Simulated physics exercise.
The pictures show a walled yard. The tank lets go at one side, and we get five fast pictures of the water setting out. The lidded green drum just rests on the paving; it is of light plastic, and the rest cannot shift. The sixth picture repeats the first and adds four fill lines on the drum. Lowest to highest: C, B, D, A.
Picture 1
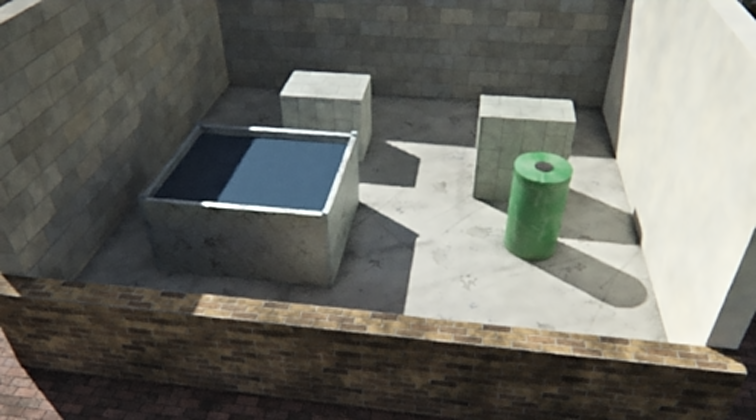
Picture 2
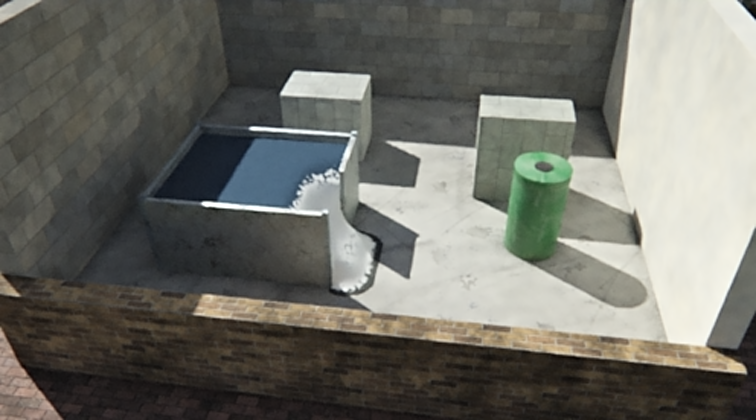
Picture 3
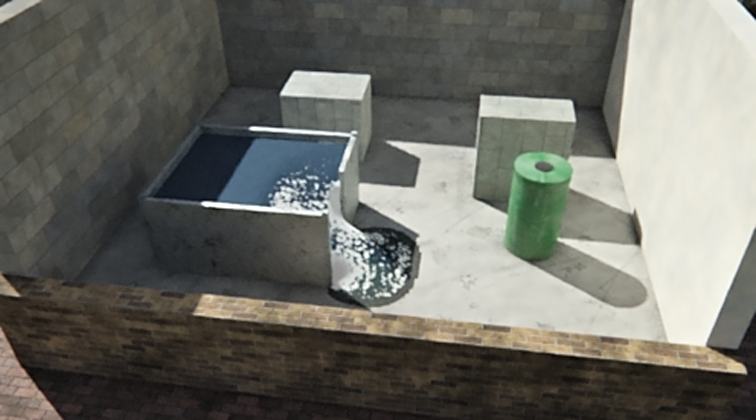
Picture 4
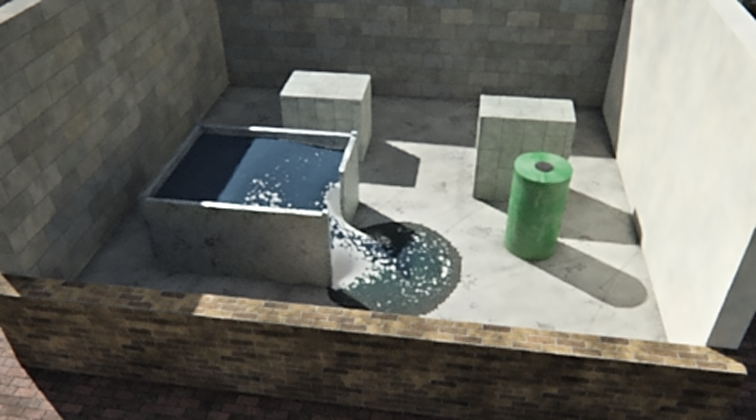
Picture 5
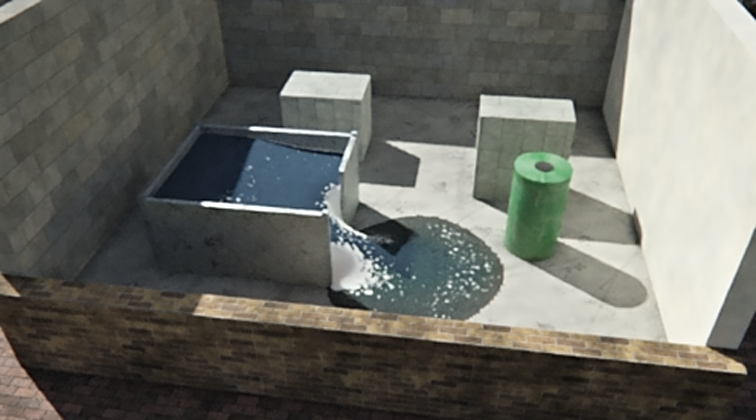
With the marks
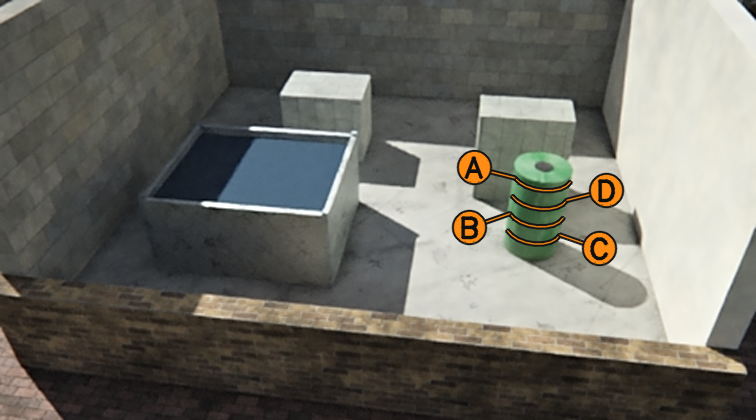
Water pouring from the corner of a raised concrete tank and spreading in a foamy, widening pool across a walled yard.
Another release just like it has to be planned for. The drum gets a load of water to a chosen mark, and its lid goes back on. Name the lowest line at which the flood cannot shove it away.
It is B.
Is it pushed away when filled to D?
No, not at all.
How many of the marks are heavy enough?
Three of them.
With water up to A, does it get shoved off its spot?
No.
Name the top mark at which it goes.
C.
In orange, A at (543, 190); B at (537, 226); C at (534, 243); D at (540, 209); from the bottom up C, B, D, A.
For mark A, it does not move.
For mark B, it does not move.
For mark C, it is pushed about 3 times its own width away.
For mark D, it does not move.
